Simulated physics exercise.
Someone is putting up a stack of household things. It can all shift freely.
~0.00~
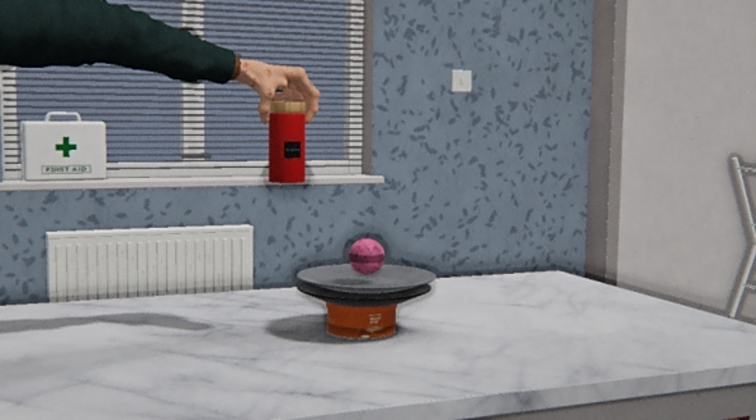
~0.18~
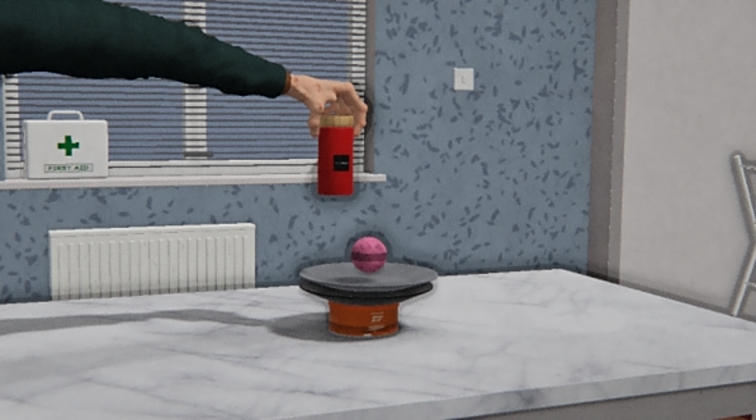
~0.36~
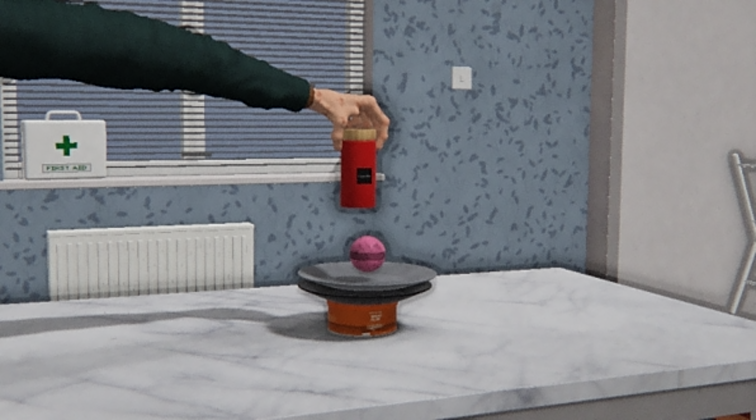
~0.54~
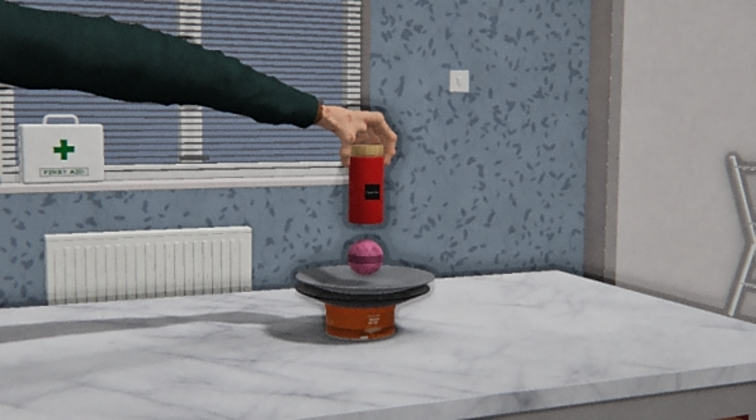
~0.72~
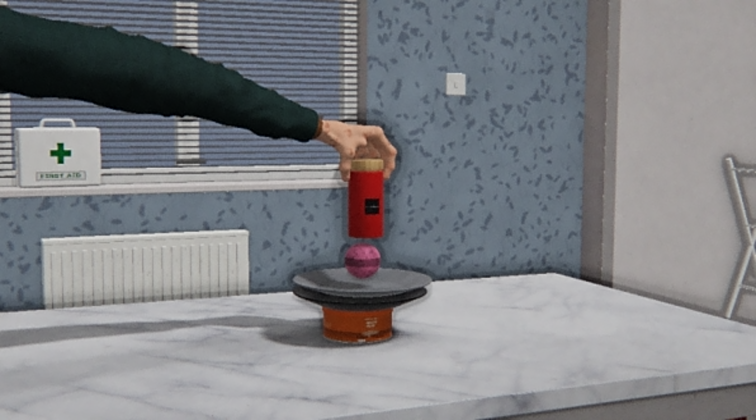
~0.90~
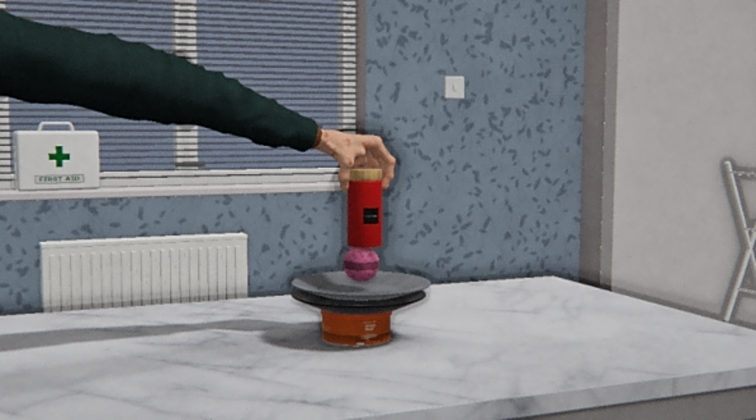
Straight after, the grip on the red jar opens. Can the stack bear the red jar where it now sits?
No.
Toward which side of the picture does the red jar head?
It shifts to the viewer's right.
By 1.40 s, red jar now fallen.
By 1.60 s, things are still on the move.
When it is over (2.2 s), fallen, red jar; the other 4 as before. End places, in pixels of the last picture, red jar near (511, 309). The pile gives way.
